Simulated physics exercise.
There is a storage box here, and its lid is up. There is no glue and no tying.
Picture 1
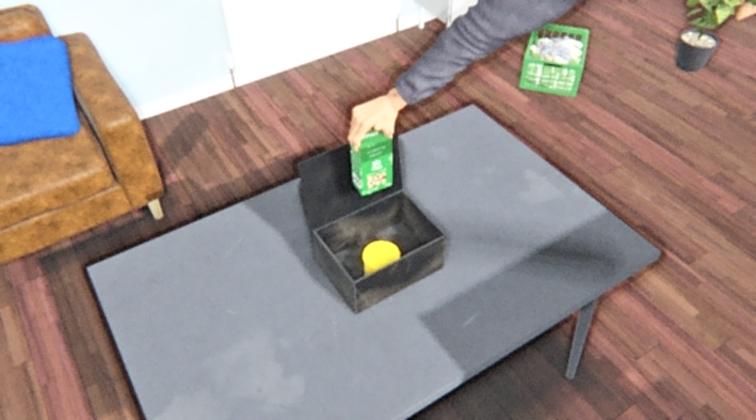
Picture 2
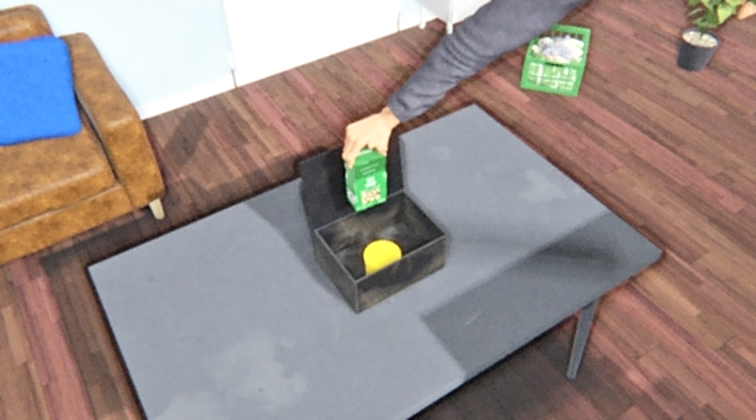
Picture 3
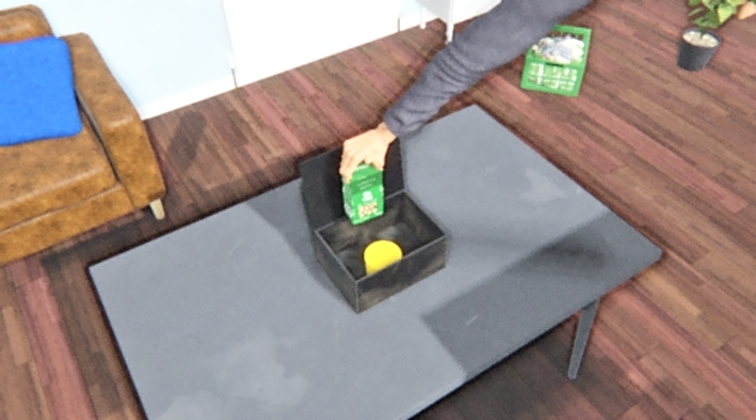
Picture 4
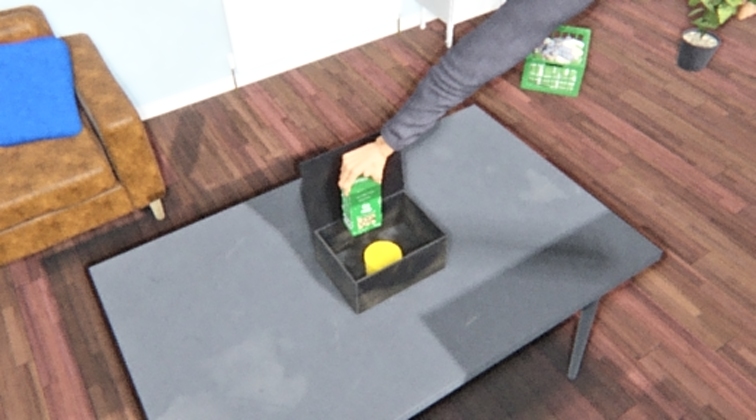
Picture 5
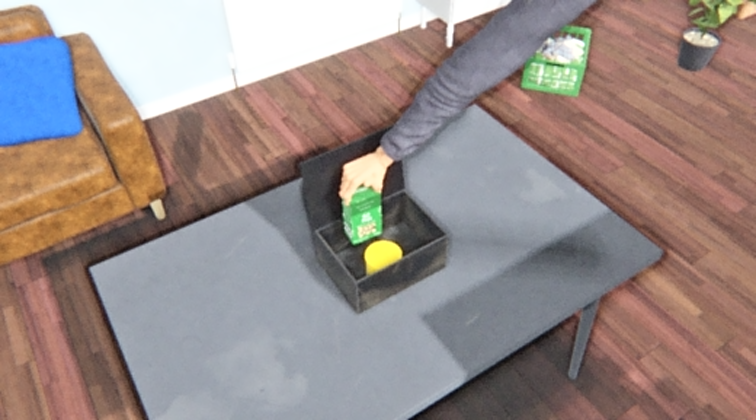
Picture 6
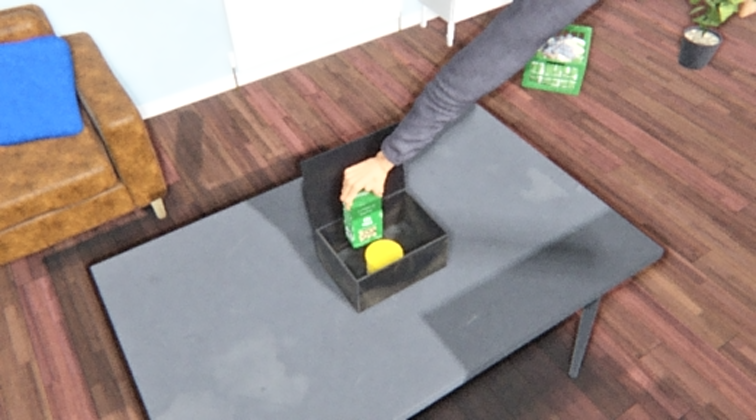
A hand on a dark-sleeved arm reaches in from the upper right over a grey table in a wood-floored room, seen from above at an angle. It grips a green carton above an open black storage box holding a yellow tub, with a brown sofa and blue cloth at left and a green crate and potted plant at upper right. The hand lowers the carton a short way into the box's back left part, then stays on it, while the tub and the view remain still.
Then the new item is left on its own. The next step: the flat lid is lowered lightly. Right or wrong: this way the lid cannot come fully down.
Right, it cannot come fully down.
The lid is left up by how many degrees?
Angle above rim: About 40°.
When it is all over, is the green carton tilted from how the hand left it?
Looking at the last picture, the green carton is left as set.
Then, 1.00 s later than the last frame, lid starting down; green carton moved about its own width near (364, 238).
Then, 1.60 s later than the last frame, lid 58° above the rim; green carton moved about its own width near (364, 238).
When it is over, lid 38° above the rim; moved from the start, green carton; yellow tub as before. End places, in pixels of the last picture, green carton near (365, 239).
